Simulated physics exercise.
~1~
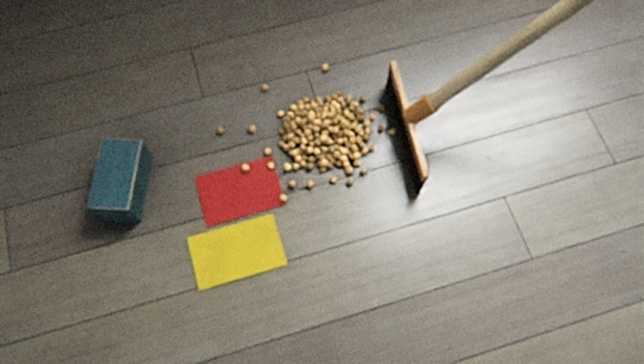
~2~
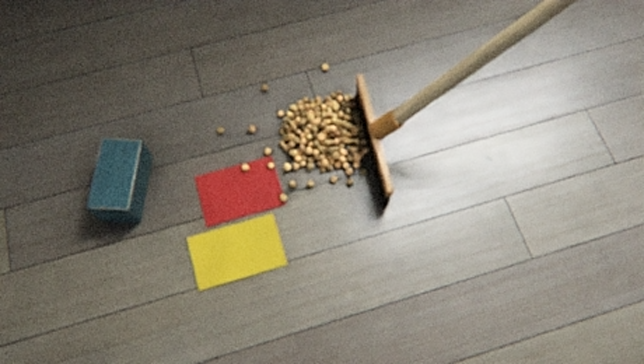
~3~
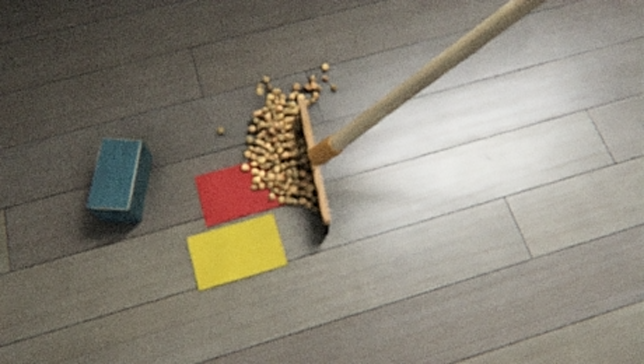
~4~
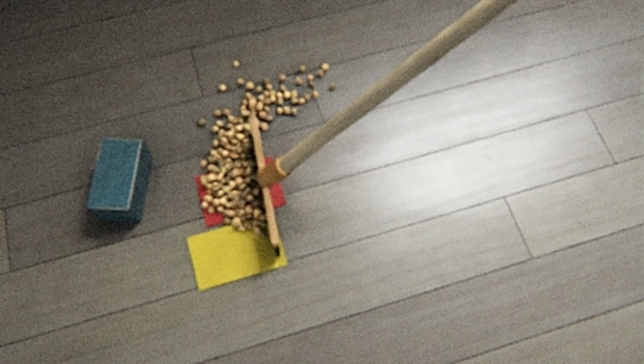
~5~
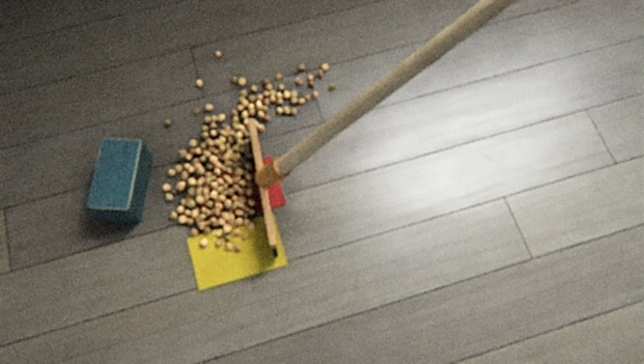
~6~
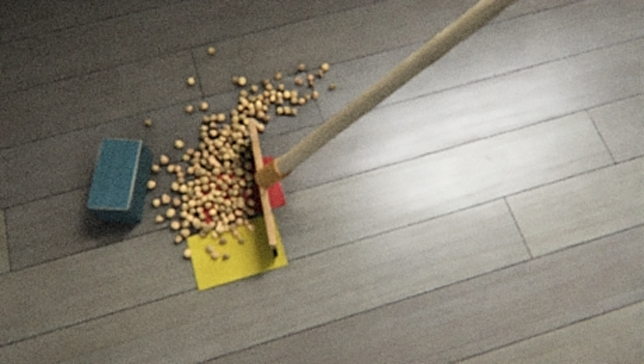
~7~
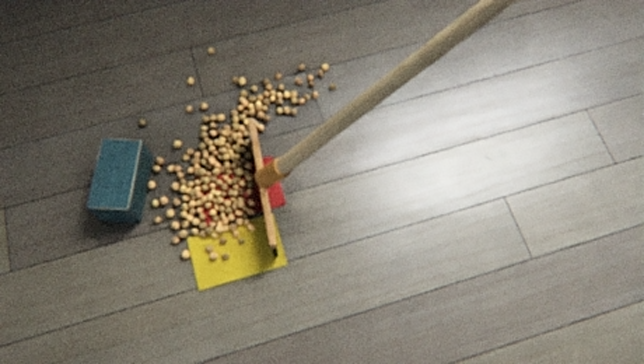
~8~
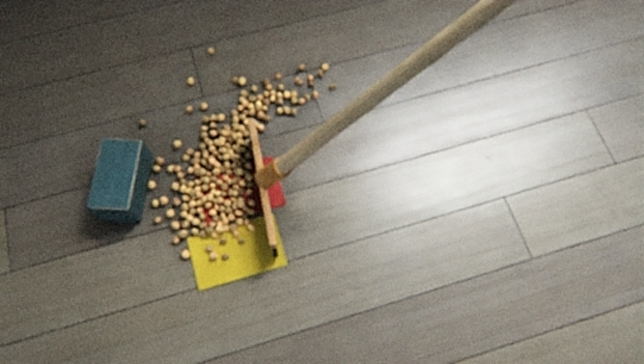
A squeegee with a long wooden handle pushes a heap of small tan chickpeas across a grey plank floor, seen from above at a slant. Left of the heap lie a red mat and, just below it, a yellow one, with a blue block farther left. The blade moves left into the heap and drives it over the red mat, leaving some pieces trailing at the top. The blade stops over the mats, while the chickpeas spread on toward the block. They settle mostly on bare floor, many on red and only a few on yellow.
